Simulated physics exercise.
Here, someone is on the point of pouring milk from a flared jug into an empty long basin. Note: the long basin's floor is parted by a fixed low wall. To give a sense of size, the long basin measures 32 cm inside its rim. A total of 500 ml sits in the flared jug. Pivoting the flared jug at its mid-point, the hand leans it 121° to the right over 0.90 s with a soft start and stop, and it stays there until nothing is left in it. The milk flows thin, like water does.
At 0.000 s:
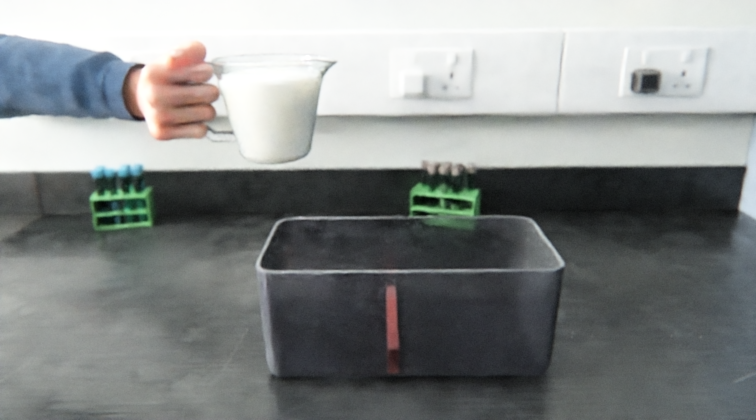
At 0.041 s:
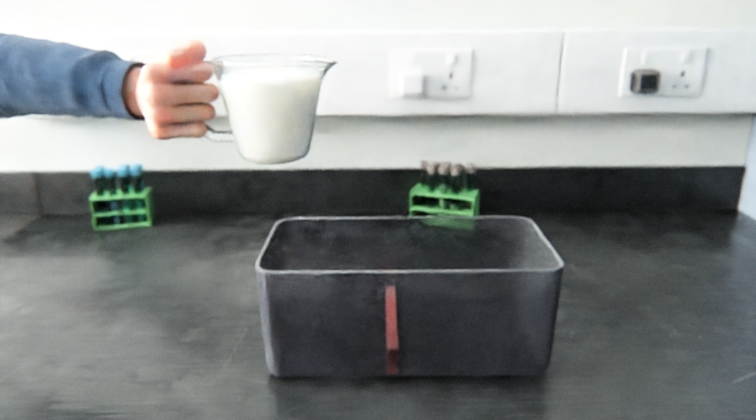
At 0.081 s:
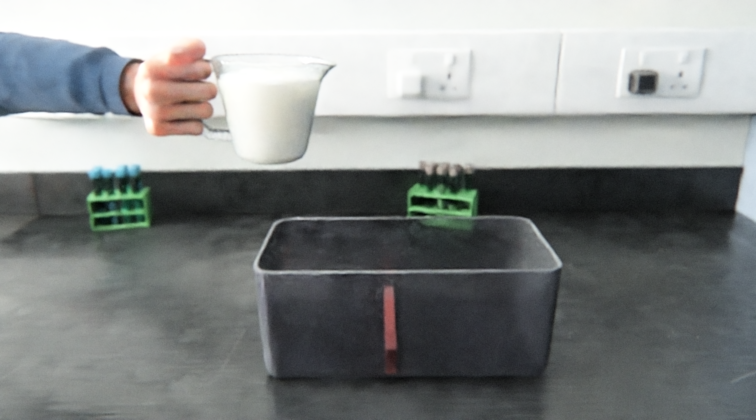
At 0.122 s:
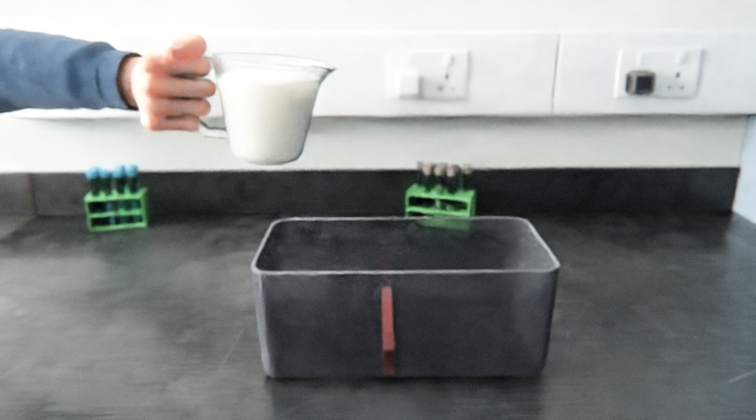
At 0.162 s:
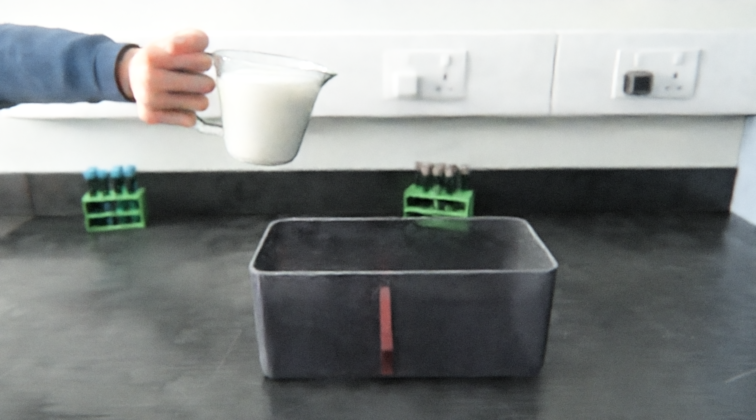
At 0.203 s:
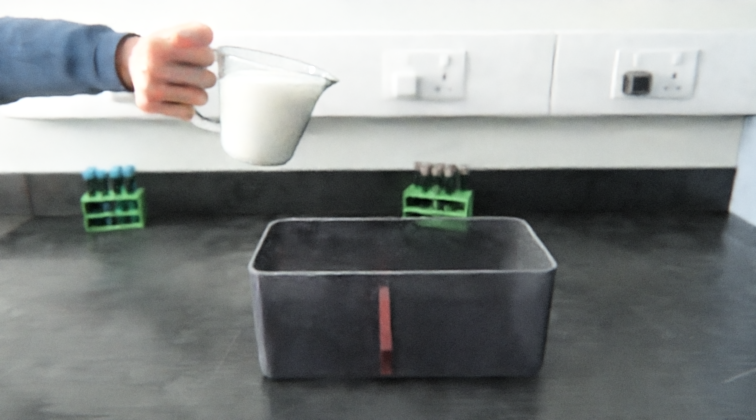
We see a hand in a blue sleeve holding a clear jug of white liquid above a dark rectangular container on a black worktop, keeping it nearly level at first, then tilting it slightly to the right.
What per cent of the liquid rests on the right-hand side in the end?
54 percent.
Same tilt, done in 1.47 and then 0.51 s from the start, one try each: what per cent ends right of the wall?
The first try gives around 70 percent, the second around 40 percent.
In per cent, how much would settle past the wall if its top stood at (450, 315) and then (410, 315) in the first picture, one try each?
First try about 10 %, second try about 35 %.
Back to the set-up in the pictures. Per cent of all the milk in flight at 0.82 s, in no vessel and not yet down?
About 8 per cent.
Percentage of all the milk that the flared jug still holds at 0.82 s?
Share remaining: Approx. 2 %.
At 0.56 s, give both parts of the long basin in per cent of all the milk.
I'd say some 1 in a hundred on the left and 14 on the right.
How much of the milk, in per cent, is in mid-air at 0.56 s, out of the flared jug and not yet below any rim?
Some 32 per cent, I reckon.
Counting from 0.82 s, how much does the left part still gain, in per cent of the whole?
Difference: Approx. 7 %.
By 0.56 s the tilt is 84° and 53 per cent is still to pour, 1 is left of the wall and 14 right of it.
By 0.82 s the tilt is 119° and 2 per cent is still to pour, 38 is left of the wall and 52 right of it.
By 1.10 s the tilt is 121° and 0 per cent is still to pour, 45 is left of the wall and 54 right of it.
By 1.40 s the tilt is 121° and 0 per cent is still to pour, 45 is left of the wall and 54 right of it.
At rest 45 per cent lies left of the wall, 54 right of it and 1 outside.
